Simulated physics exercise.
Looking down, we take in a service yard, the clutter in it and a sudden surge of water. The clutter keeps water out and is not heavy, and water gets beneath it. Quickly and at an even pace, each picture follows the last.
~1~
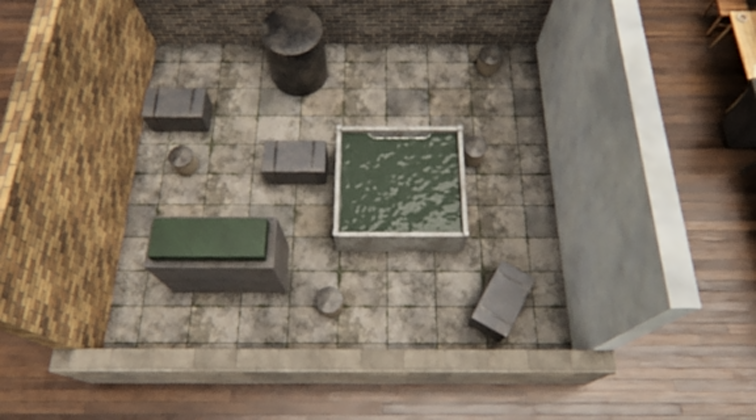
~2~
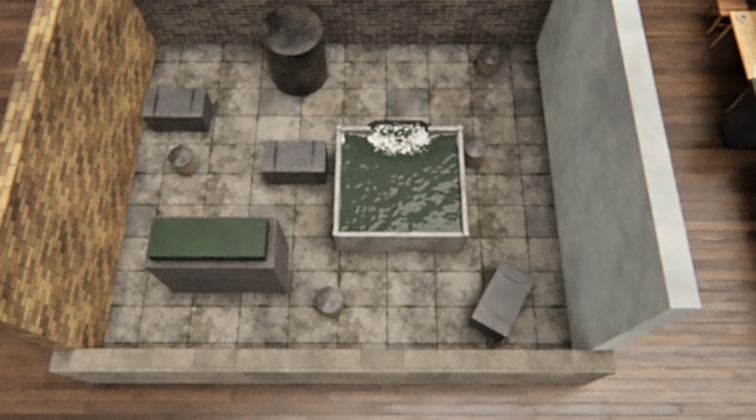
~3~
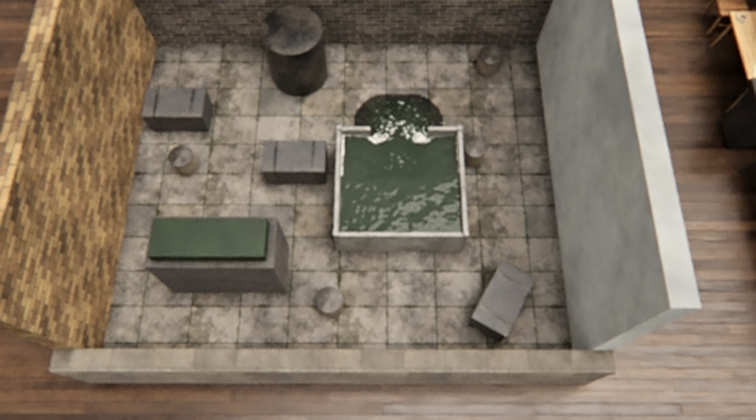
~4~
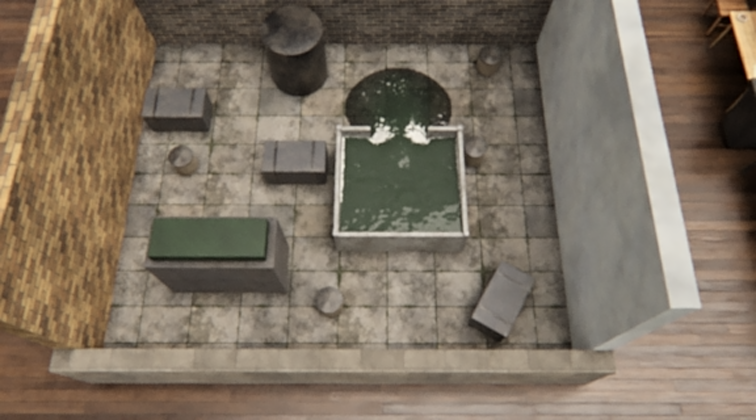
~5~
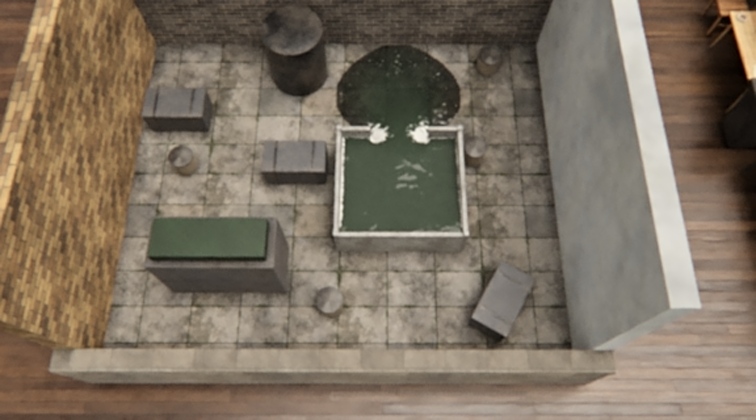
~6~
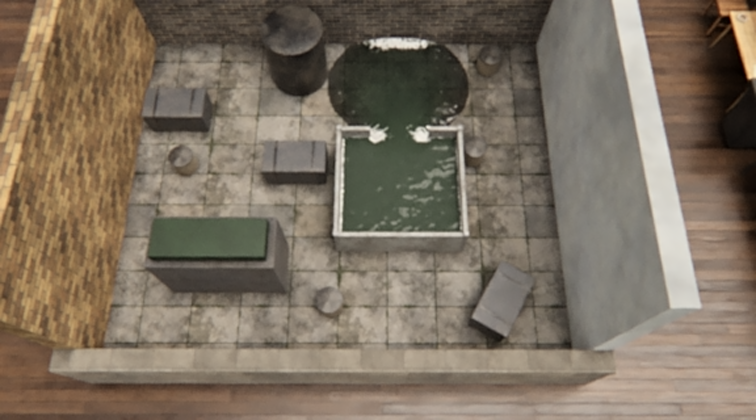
Dark green water in a square, pale-rimmed tank churns white at its back edge, then pours through a gap onto the stone-tiled yard. The rounded pool spreads steadily toward the rear brick wall, where white froth appears, while the surrounding grey blocks and dark barrel stay still.
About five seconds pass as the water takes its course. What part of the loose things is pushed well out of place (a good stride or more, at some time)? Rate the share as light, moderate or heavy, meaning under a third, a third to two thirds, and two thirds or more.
Light.
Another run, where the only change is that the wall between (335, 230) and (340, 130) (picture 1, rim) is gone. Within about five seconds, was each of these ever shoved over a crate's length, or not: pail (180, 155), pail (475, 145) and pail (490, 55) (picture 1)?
In turn: Cleared that distance, stayed short, stayed short.
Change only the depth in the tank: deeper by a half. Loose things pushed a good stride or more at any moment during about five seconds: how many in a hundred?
Share moved that far: Approx. 30 %.
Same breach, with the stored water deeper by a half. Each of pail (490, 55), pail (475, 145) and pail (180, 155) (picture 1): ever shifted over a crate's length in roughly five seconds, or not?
As asked: Went the distance, went the distance, fell short.
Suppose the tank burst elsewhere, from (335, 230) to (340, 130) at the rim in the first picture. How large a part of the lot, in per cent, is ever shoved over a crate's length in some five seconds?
Roughly 60 %.
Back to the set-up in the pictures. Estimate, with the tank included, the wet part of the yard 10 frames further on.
Estimate: Close to 35 in a hundred.
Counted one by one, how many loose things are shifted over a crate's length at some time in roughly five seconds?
The count is 1.
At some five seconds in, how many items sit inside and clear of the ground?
Counting them up gives 0.
A moment on, 0 of 7 are well off their spots; 0 afloat.
Next, 1 of 7 are well off their spots; 1 afloat.
Later, 1 of 7 are well off their spots; 0 afloat.
In the end, 1 of 7 are well off their spots, and 1 have been at some point; 0 afloat.
